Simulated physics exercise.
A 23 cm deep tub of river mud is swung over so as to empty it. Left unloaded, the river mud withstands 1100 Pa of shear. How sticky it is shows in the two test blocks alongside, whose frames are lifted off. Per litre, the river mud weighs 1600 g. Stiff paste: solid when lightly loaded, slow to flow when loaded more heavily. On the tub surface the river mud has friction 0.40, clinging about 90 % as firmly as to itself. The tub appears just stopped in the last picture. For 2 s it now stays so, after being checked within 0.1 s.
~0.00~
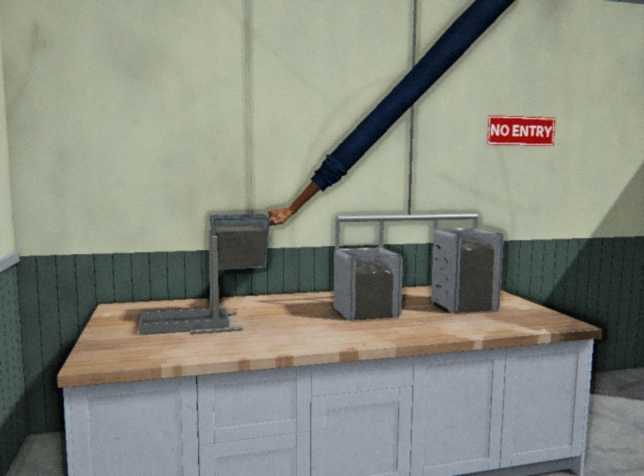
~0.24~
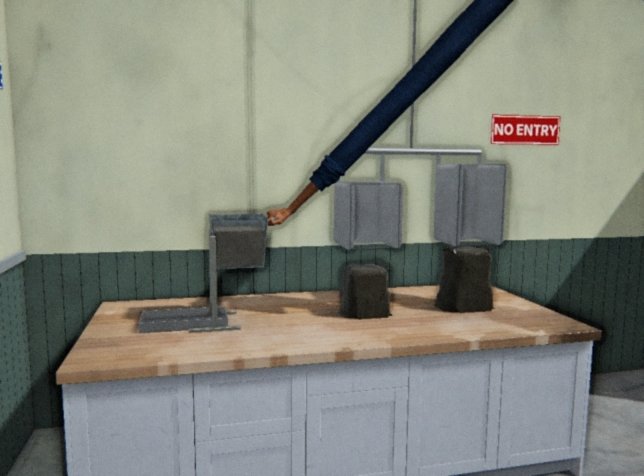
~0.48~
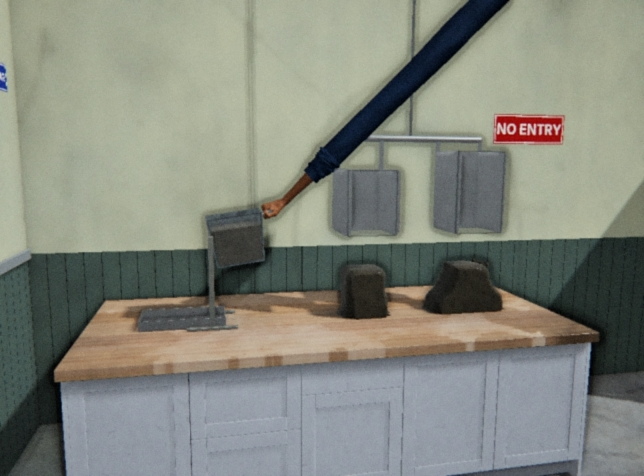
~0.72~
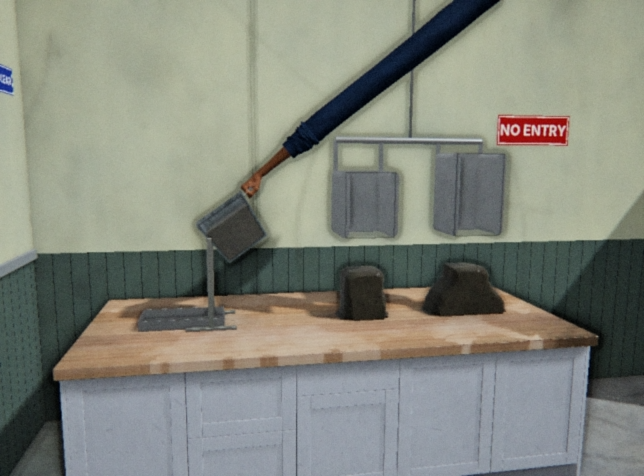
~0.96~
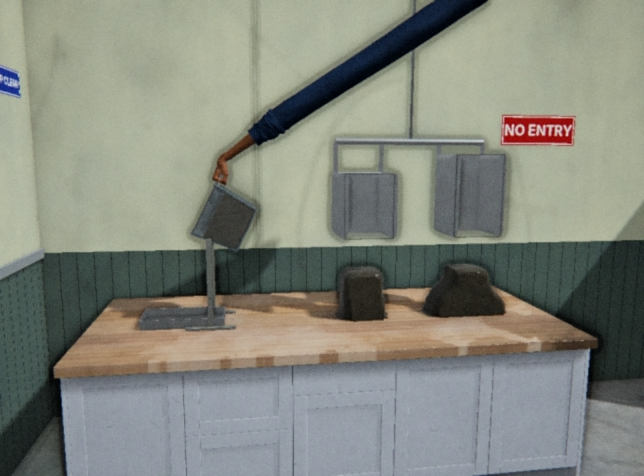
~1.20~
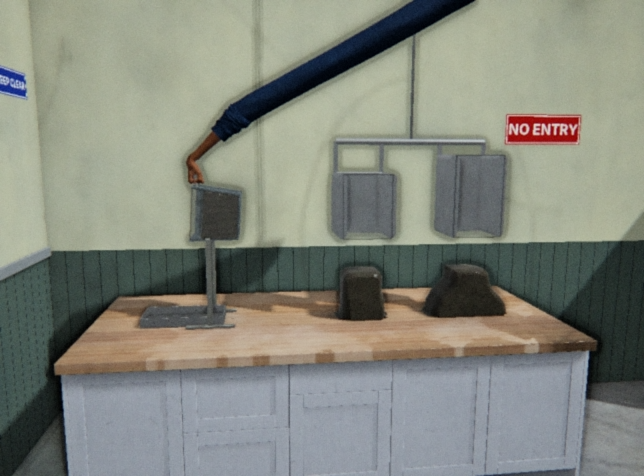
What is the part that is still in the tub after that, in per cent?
About 100 %.
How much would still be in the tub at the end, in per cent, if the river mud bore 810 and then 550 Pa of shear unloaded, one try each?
Roughly 100 % followed by roughly 60 %.
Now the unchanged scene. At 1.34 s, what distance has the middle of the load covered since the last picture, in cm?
Shift: Roughly 0 cm.
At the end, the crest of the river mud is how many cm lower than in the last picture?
Roughly 0 cm.
After 1.34 s, the tub is at 86 degrees and holds 100 %.
After 1.51 s, the tub is at 86 degrees and holds 100 %.
After 1.68 s, the tub is at 86 degrees and holds 100 %.
After 1.85 s, the tub is at 86 degrees and holds 100 %.
After 3.20 s, at the end, the tub is at 86 degrees and holds 100 %.
